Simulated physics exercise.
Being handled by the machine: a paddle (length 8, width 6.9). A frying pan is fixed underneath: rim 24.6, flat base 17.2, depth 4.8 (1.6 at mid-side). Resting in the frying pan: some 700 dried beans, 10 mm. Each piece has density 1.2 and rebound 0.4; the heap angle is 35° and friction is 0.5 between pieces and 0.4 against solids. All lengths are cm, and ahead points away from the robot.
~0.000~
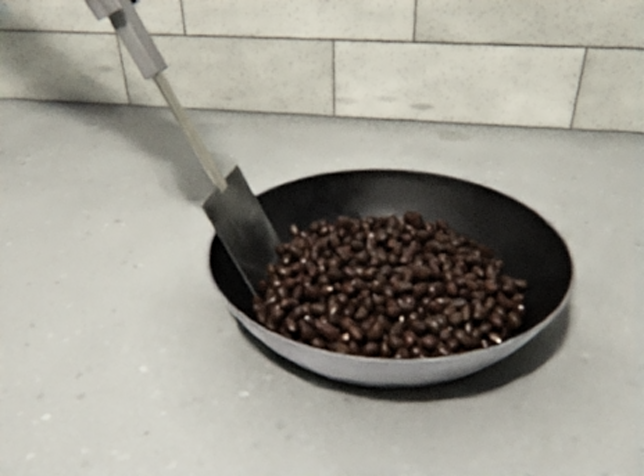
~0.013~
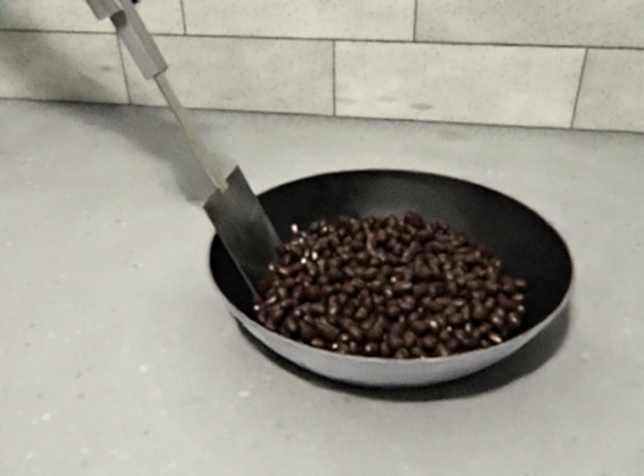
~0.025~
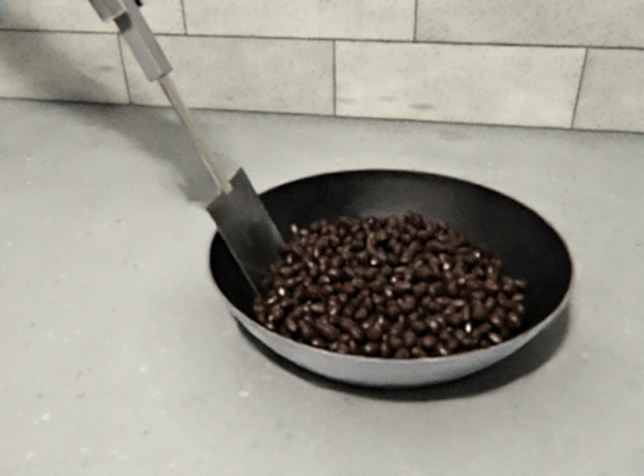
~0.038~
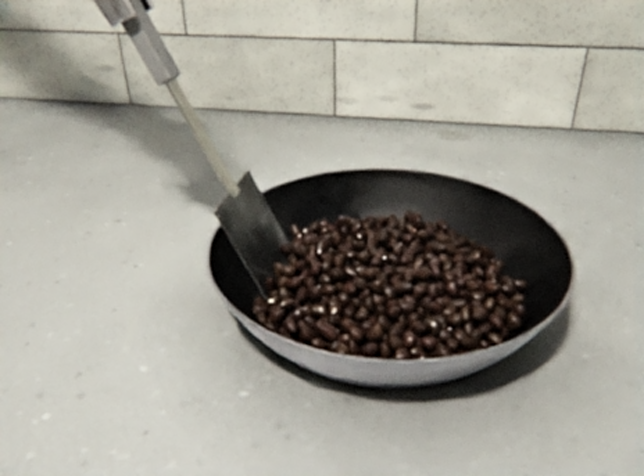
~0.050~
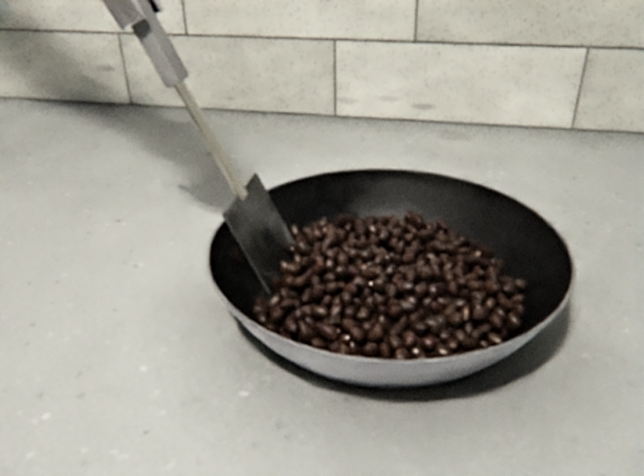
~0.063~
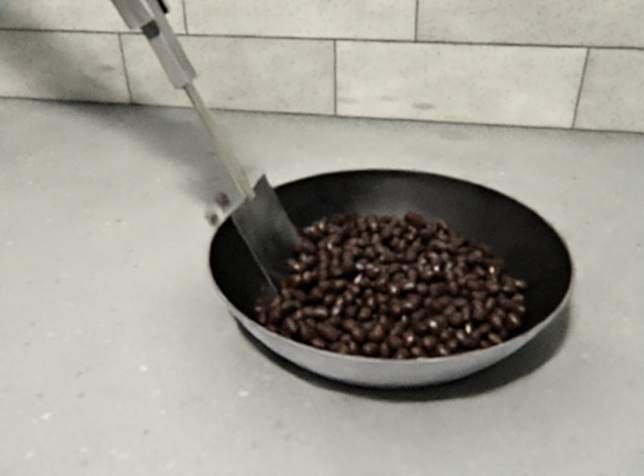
Dark beans sitting in a black frying pan on a grey counter as a machine-held paddle shifts slightly right along their left edge.
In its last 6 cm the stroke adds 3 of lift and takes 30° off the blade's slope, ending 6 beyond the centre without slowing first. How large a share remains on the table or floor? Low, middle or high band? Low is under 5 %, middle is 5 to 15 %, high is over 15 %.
Low band.
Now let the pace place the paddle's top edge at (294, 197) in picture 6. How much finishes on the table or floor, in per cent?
10 %.
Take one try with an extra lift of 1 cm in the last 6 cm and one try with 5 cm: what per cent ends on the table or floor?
Some 0 and 0 per cent.
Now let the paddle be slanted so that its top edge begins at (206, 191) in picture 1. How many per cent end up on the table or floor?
0 percent or thereabouts.
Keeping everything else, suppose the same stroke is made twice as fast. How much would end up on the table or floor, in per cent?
5 %.
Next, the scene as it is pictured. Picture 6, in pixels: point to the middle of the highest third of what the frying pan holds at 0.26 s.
Roughly pixel (457, 269).
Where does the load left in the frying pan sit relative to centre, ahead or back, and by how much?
It rests close to 3.5 centimetres ahead of centre.
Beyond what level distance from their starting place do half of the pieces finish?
Roughly 2 cm.
After 0.16 s, sloping 65°, highest piece 26 above the table; 700 in the frying pan, 2 on the blade or in flight.
After 0.26 s, sloping 51°, highest piece 36 above the table; 700 in the frying pan, 2 on the blade or in flight.
After 0.50 s, sloping 35°, highest piece 20 above the table; 700 in the frying pan, 2 on the blade or in flight.
After 1.55 s, sloping 35°, highest piece 6 above the table; 700 in the frying pan, 2 on the table or floor.
In the end, 700 in the frying pan, 2 on the table or floor. That is 0 % on the table or floor.
